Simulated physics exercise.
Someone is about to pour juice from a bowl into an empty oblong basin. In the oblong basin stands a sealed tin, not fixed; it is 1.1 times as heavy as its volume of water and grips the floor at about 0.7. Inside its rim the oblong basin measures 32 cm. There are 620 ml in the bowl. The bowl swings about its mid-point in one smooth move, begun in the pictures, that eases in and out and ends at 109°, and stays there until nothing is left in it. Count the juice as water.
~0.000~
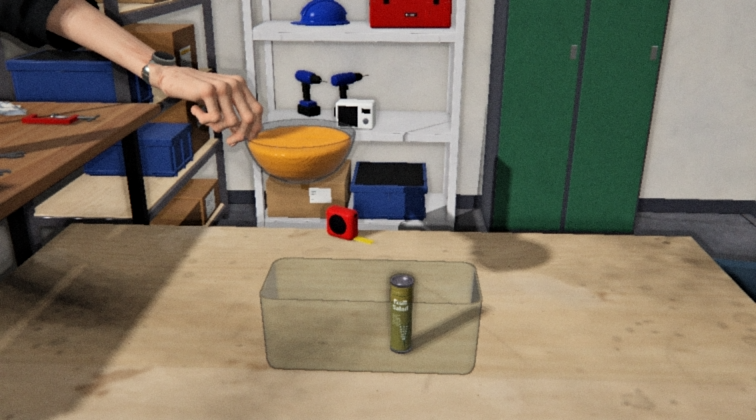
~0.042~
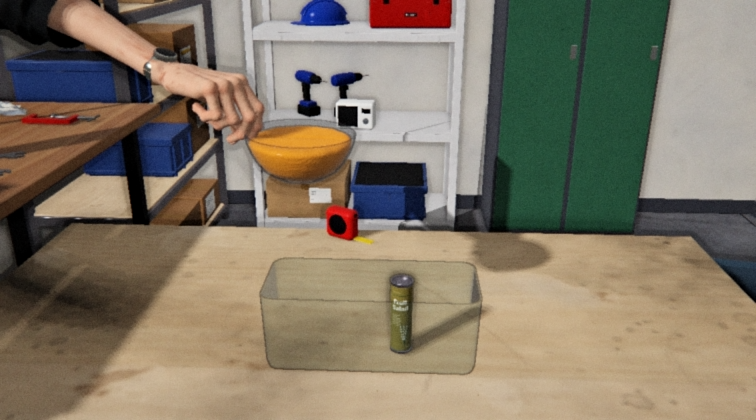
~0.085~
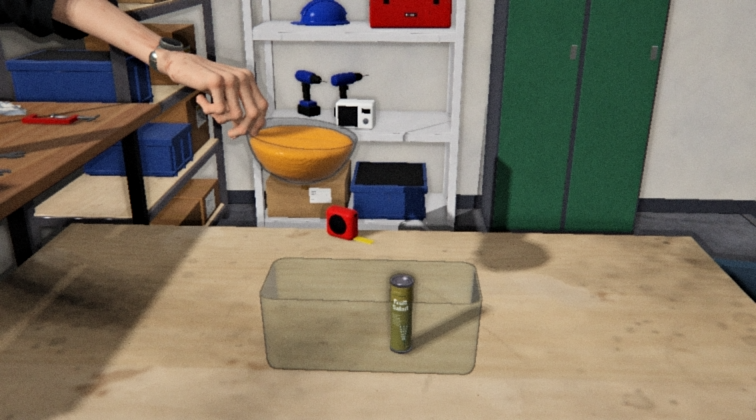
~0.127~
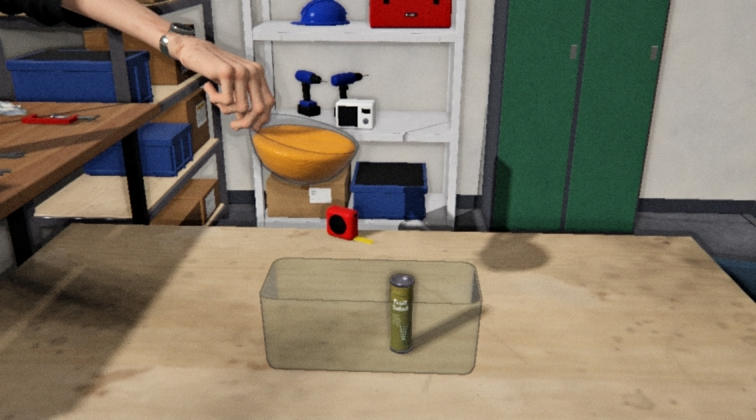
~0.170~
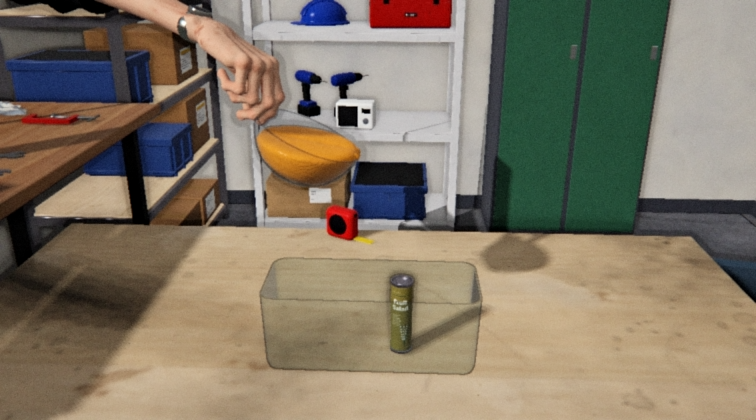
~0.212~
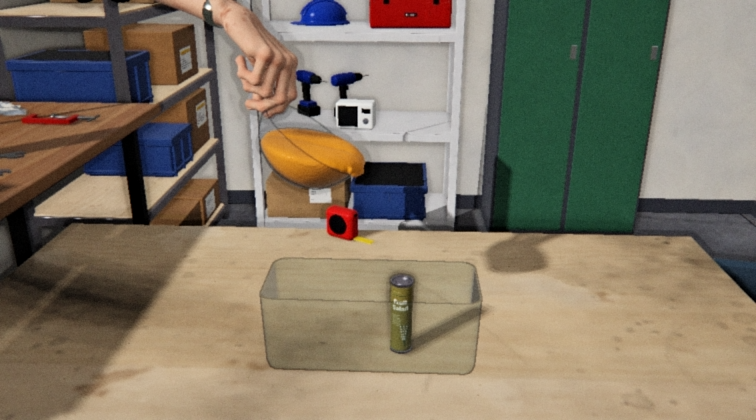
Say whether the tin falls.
It stays up.
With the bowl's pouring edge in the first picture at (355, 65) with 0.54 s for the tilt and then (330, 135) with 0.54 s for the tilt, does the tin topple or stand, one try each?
First it remains upright; then it falls.
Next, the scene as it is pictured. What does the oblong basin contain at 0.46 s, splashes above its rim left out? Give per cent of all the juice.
About 38 per cent.
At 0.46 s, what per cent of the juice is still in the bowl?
About 3 per cent.
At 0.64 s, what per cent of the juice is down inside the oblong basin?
Near 96 in a hundred.
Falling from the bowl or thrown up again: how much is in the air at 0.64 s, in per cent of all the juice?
About 2 per cent.
Then, 0.46 s in, the tilt is 103° and 3 per cent is still to pour; the tin stands where it began.
Then, 0.64 s in, the tilt is 109° and 0 per cent is still to pour; the tin stands 1 cm from where it began.
Then, 0.83 s in, the tilt is 109° and 0 per cent is still to pour; the tin stands where it began.
Then, 1.04 s in, the tilt is 109° and 0 per cent is still to pour; the tin stands where it began.
Finally, the tin stands where it began.
